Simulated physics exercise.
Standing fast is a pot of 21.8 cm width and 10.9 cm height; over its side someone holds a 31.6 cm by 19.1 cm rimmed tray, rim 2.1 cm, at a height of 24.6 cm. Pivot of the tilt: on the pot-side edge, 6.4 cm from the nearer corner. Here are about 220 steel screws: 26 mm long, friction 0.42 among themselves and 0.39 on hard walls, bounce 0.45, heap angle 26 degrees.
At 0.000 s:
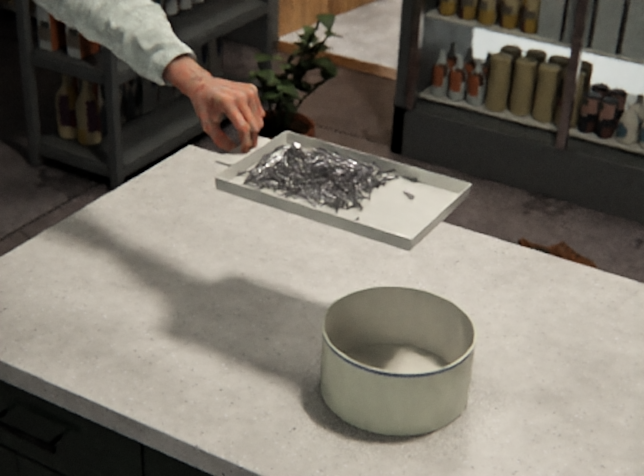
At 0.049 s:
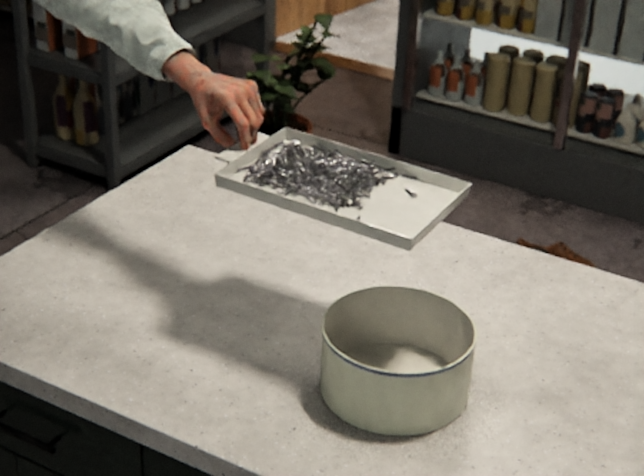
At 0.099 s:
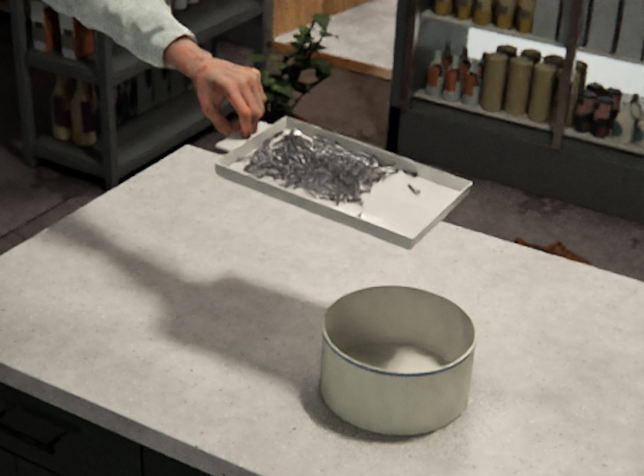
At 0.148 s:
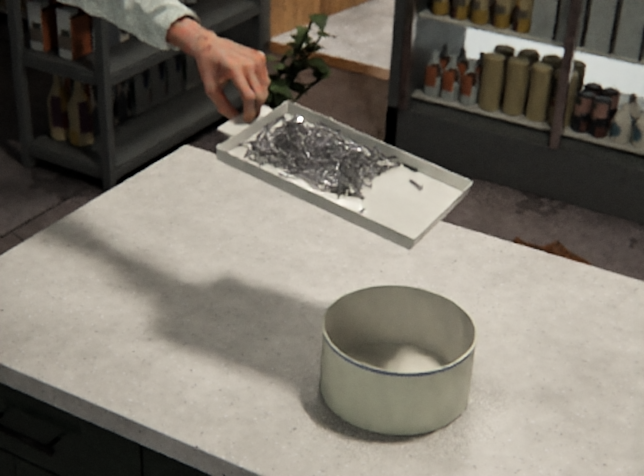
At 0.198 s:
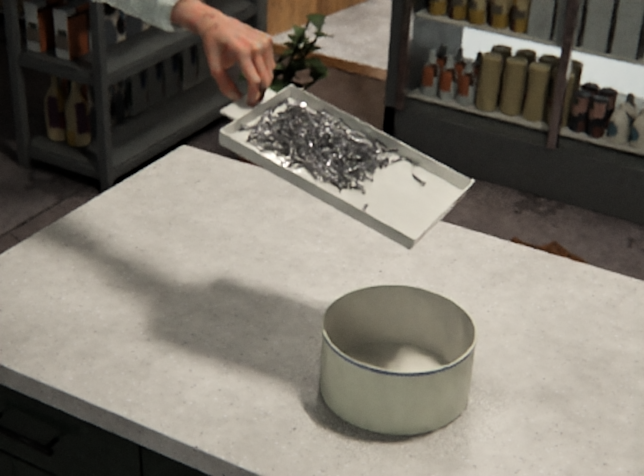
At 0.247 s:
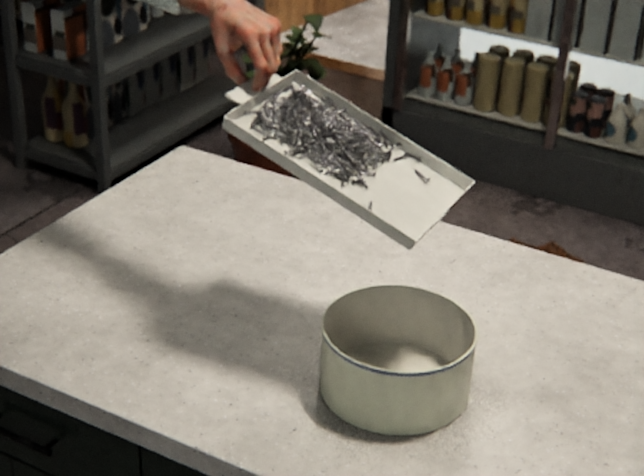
We see a hand at the far left end of a shallow rimmed tray of small metal screws, raising that end steadily so the tray slants down to the right, above a counter with a round, pale pot.
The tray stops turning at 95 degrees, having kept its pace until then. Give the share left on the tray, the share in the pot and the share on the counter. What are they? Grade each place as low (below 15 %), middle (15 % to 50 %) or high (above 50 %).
Tray - low; pot - middle; counter - high.
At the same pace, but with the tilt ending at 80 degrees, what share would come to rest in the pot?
It would be near 30 per cent.
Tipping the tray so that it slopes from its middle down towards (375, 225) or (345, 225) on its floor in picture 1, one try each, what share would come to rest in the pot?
Near 80 and 85 percent, in that order.
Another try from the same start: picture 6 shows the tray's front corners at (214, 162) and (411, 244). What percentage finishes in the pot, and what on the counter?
That works out as pot 95 and counter 5.
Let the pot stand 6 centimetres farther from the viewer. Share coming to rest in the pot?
With that change it comes to something like 40 in a hundred.
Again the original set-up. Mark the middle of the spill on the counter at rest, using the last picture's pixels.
You'll find it at about pixel (528, 400).
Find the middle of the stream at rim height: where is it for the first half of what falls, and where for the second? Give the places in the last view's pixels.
At roughly (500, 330) first, later on at (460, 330).
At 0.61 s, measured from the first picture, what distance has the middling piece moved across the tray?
Displacement on the tray: About 12 cm.
After 0.61 s, tilt 56 degrees; the tray holds 100 %, the pot 0 %.
Then, at 0.85 s, tilt 80 degrees; the tray holds 35 %, the pot 5 %.
After 1.20 s, tilt 95 degrees; the tray holds 5 %, the pot 30 %.
By 2.2 s all is still; tray 5 %, pot 35 %, counter 65 %.
